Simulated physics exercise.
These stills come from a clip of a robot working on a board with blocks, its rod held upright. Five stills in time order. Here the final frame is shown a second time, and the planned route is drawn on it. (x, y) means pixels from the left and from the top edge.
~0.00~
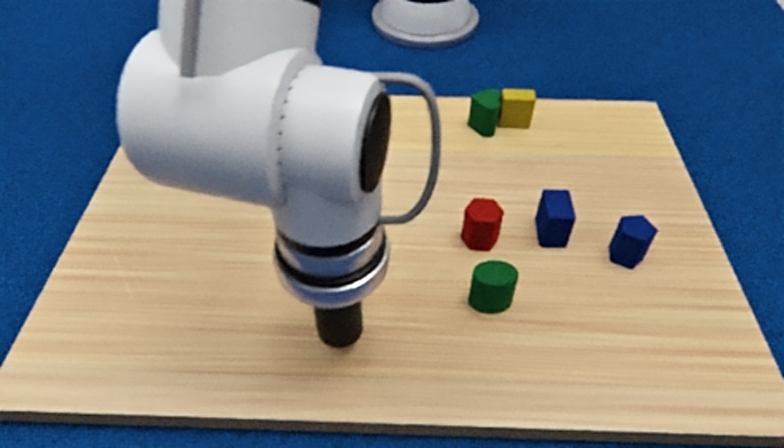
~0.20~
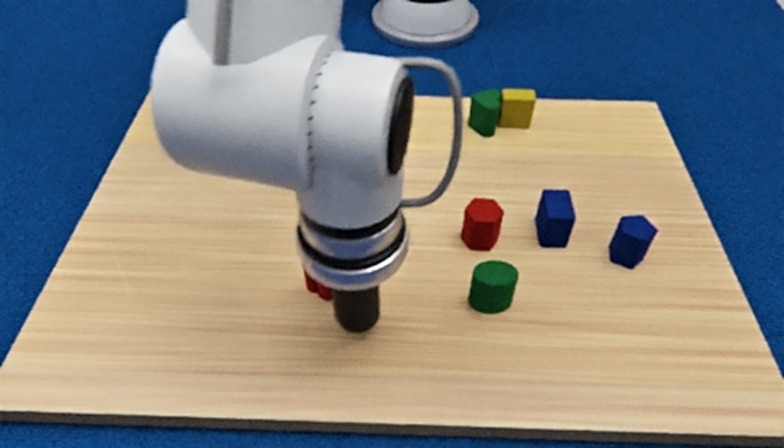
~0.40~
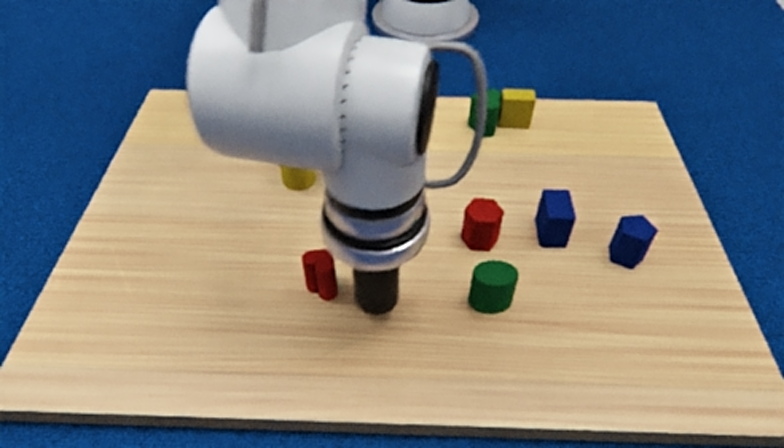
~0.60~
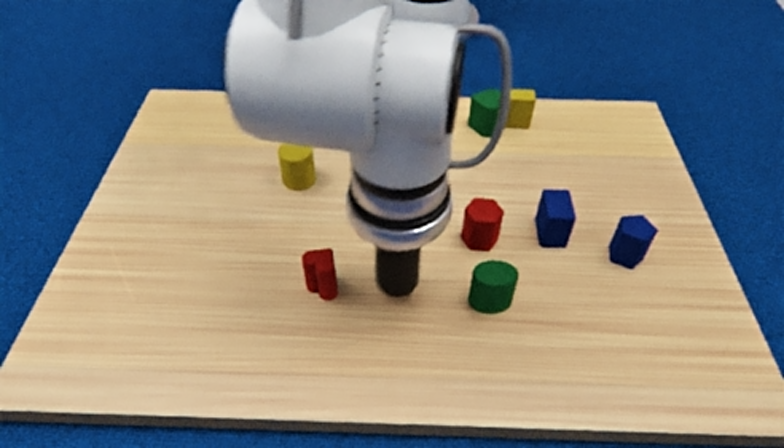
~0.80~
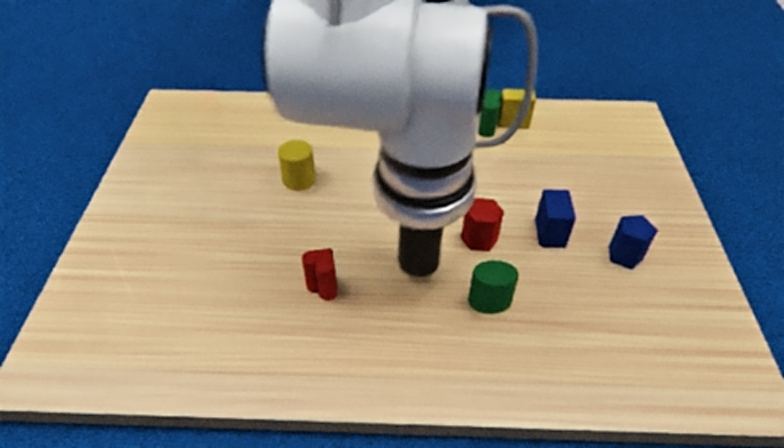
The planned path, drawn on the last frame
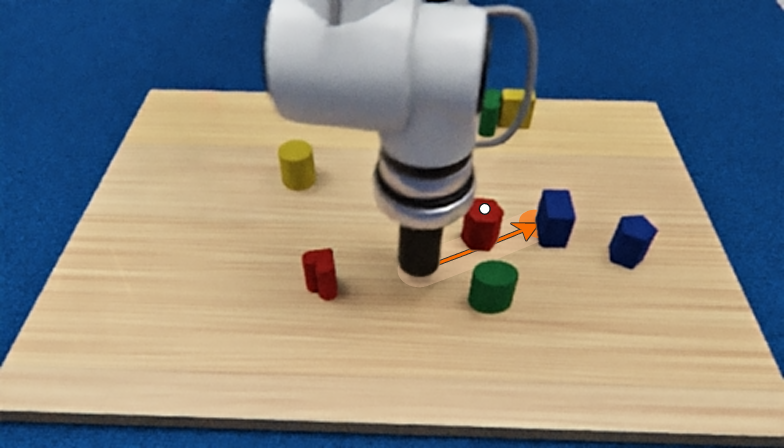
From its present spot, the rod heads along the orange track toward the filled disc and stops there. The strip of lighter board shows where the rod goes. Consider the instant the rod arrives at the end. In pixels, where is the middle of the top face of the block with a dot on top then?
It is at (534, 169).
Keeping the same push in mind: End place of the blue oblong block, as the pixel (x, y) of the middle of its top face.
Roughly at (583, 198).
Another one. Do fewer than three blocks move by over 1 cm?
The answer is yes.
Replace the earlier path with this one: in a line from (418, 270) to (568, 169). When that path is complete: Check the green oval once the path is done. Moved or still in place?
It is untouched.
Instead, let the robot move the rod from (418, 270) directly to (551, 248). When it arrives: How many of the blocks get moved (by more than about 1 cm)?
It displaces two.
Drawn move, in a line from (418, 270) to (539, 224); the dot is on the red six-sided block.
On the path given first. One third of the way, rod (463, 245); red six-sided block (491, 204).
Two thirds of the way, rod (504, 229); red six-sided block (518, 184), turned 55° anticlockwise.
At the end, rod (541, 214); red six-sided block (534, 169), turned 120° anticlockwise; green oval still; blue oblong block (583, 198), turned 20° clockwise.
